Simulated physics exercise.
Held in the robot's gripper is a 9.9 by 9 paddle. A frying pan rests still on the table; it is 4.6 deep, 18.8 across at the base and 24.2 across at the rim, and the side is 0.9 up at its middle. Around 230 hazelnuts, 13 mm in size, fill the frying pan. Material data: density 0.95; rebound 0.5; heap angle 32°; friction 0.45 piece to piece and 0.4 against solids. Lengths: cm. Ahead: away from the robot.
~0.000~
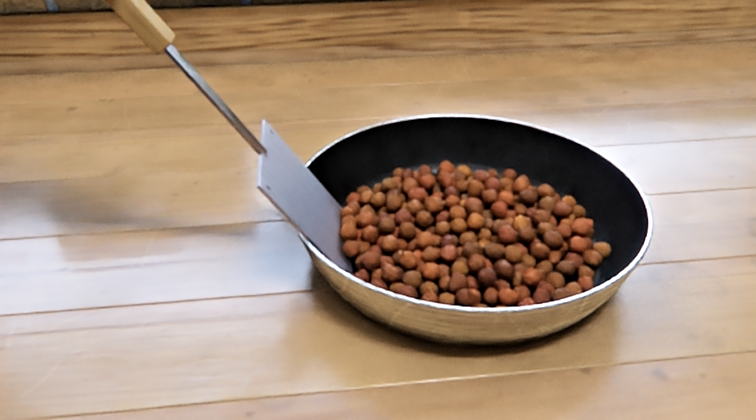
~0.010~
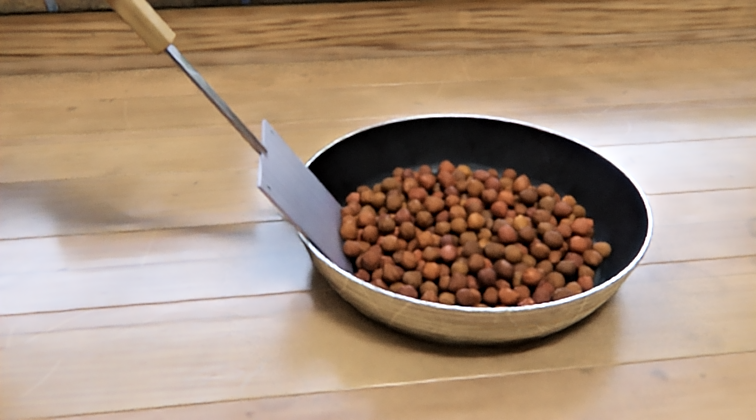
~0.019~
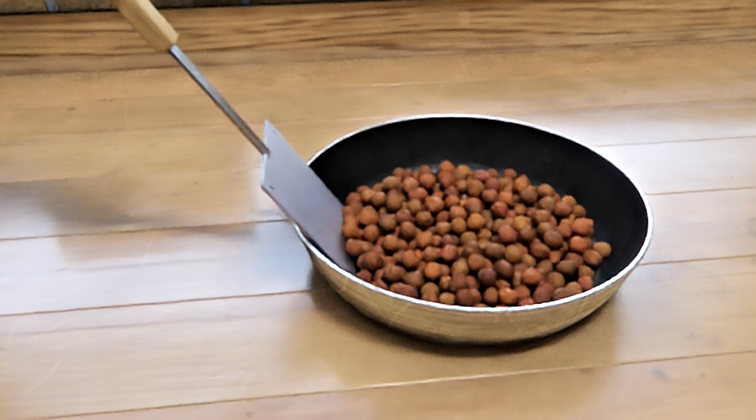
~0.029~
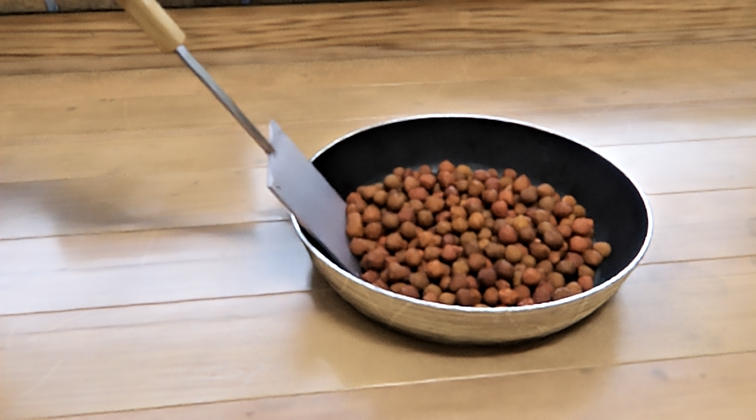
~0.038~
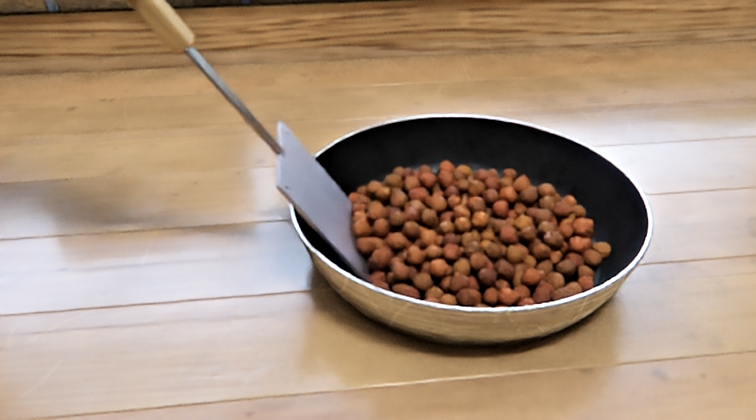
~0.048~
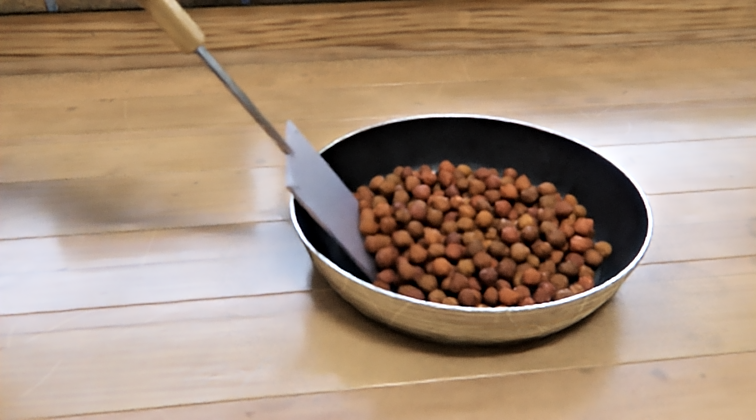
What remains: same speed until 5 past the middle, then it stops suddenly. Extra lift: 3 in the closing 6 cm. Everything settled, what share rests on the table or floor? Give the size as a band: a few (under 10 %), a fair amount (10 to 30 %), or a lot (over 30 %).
A few, under 10 %.
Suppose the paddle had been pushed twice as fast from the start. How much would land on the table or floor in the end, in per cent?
Near 15 %.
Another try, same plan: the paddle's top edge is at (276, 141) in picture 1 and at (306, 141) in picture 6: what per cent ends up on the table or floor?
It works out to about 0 %, more or less.
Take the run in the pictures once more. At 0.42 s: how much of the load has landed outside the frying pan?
My estimate is roughly 0 %.
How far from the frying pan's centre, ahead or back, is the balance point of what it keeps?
Ahead of centre, near 4.0 centimetres.
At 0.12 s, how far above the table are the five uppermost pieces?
Around 3 cm above the table.
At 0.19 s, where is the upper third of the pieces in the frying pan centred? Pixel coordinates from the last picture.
Around (501, 206).
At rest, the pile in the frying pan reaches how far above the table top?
It reaches around 4.5 cm.
After 0.12 s, sloping 57°, highest piece 3 above the table; 233 in the frying pan.
After 0.19 s, sloping 57°, highest piece 5 above the table; 233 in the frying pan.
After 0.42 s, sloping 57°, highest piece 5 above the table; 233 in the frying pan.
After 1.47 s, sloping 57°, highest piece 5 above the table; 233 in the frying pan.
In the end, 233 in the frying pan. That is 0 % on the table or floor.
